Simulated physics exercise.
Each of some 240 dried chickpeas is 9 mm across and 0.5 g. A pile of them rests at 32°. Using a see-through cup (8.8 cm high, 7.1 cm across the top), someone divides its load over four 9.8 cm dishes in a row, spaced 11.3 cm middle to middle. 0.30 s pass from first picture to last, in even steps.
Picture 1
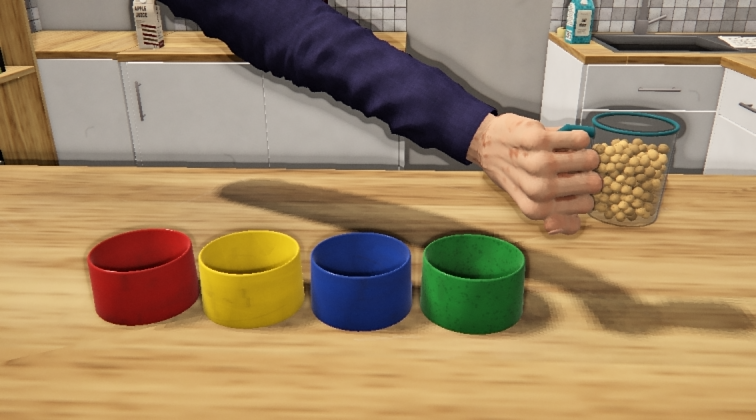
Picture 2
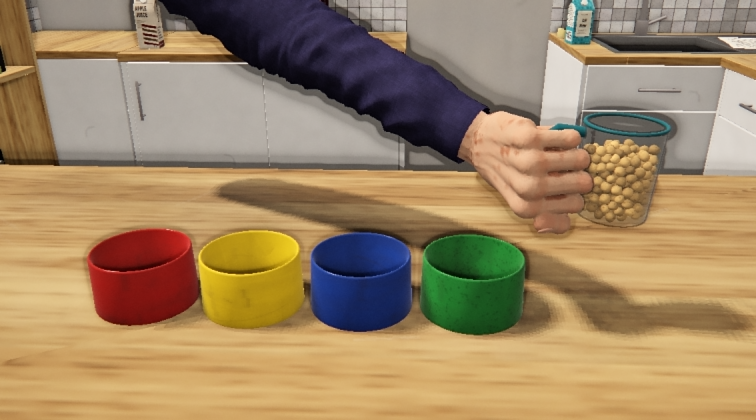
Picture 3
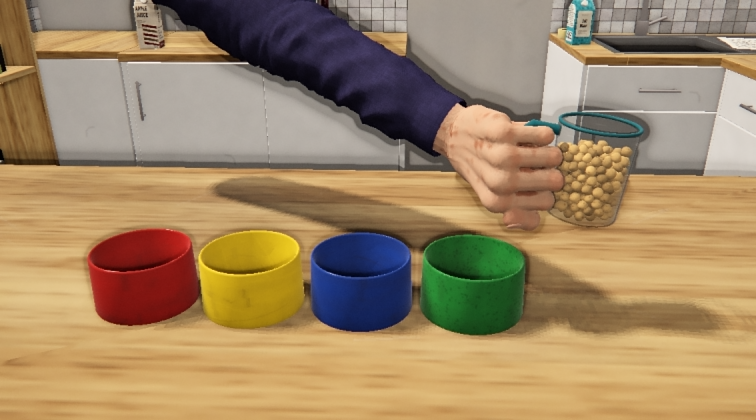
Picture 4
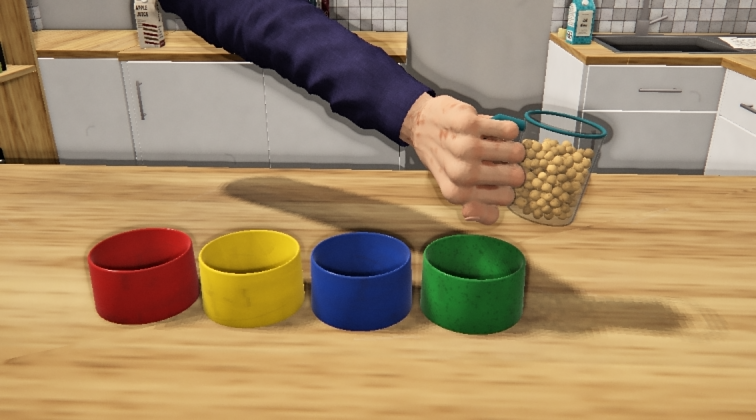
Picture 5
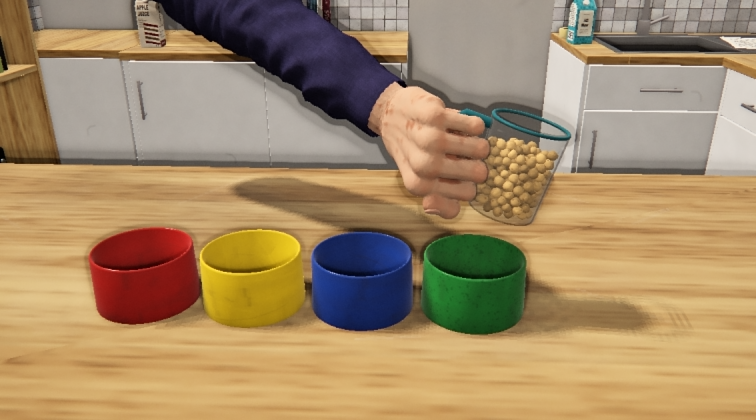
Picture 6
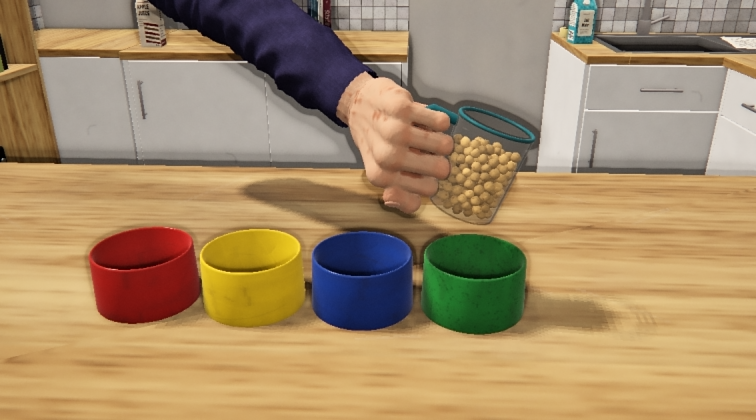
A hand in a dark blue sleeve holds a see-through cup of dried chickpeas above a wooden counter in a kitchen, seen from the front and slightly above. Four open dishes, red, yellow, blue and green from left to right, sit in a row before pale cabinets. The hand carries the cup steadily leftward, gradually tilting it, while the dishes and camera stay still.
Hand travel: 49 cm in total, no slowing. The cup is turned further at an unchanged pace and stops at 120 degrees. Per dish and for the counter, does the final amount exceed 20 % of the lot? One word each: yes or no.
Red dish: Yes; blue dish: No; green dish: No; yellow dish: No; counter: Yes.
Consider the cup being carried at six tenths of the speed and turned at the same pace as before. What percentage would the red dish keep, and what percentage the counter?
Shares - red 60, counter 30.
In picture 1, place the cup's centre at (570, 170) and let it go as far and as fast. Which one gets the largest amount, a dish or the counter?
Biggest portion: Red.
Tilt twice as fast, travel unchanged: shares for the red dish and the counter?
Red: 60, counter: 20.
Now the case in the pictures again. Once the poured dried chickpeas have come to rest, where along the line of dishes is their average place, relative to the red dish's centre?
Near 4 cm, shifted toward increasing x.
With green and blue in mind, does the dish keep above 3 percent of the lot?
For green, it does not, for blue, it does not.
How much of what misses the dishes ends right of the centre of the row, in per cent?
That works out to close to 0 per cent.
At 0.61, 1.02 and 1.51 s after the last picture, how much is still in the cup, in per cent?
Series: 100 / 95 / 10 per cent.
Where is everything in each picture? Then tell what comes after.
The first frame shows cup at (628, 169), tilt 0 degrees, lip at (675, 124), moved 0.0 cm; middle of the pieces at (624, 178); green dish at (474, 256); blue dish at (361, 254); yellow dish at (250, 252); red dish at (141, 250).
The second frame shows cup at (618, 170), tilt 1 degrees, lip at (667, 125), moved 0.9 cm; middle of the pieces at (615, 178).
The third frame shows cup at (590, 170), tilt 5 degrees, lip at (640, 128), moved 3.5 cm; middle of the pieces at (586, 178).
The fourth frame shows cup at (552, 169), tilt 9 degrees, lip at (604, 131), moved 7.0 cm; middle of the pieces at (548, 177).
The fifth frame shows cup at (516, 168), tilt 14 degrees, lip at (569, 134), moved 10.5 cm; middle of the pieces at (510, 176).
The sixth frame shows cup at (479, 167), tilt 19 degrees, lip at (533, 137), moved 14.0 cm; middle of the pieces at (473, 174); green dish at (475, 256); blue dish at (362, 253); yellow dish at (251, 251); red dish at (142, 248).
Then, 0.61 s after the last picture, tilt 66 degrees; cup holds 100 %.
Then, 1.02 s after the last picture, tilt 98 degrees; cup holds 95 %.
Then, 1.51 s after the last picture, tilt 120 degrees; cup holds 10 %, red 50 %, yellow 10 %.
In the end, red 50 %, blue 0 %, green 0 %, yellow 10 %, counter 35 %.
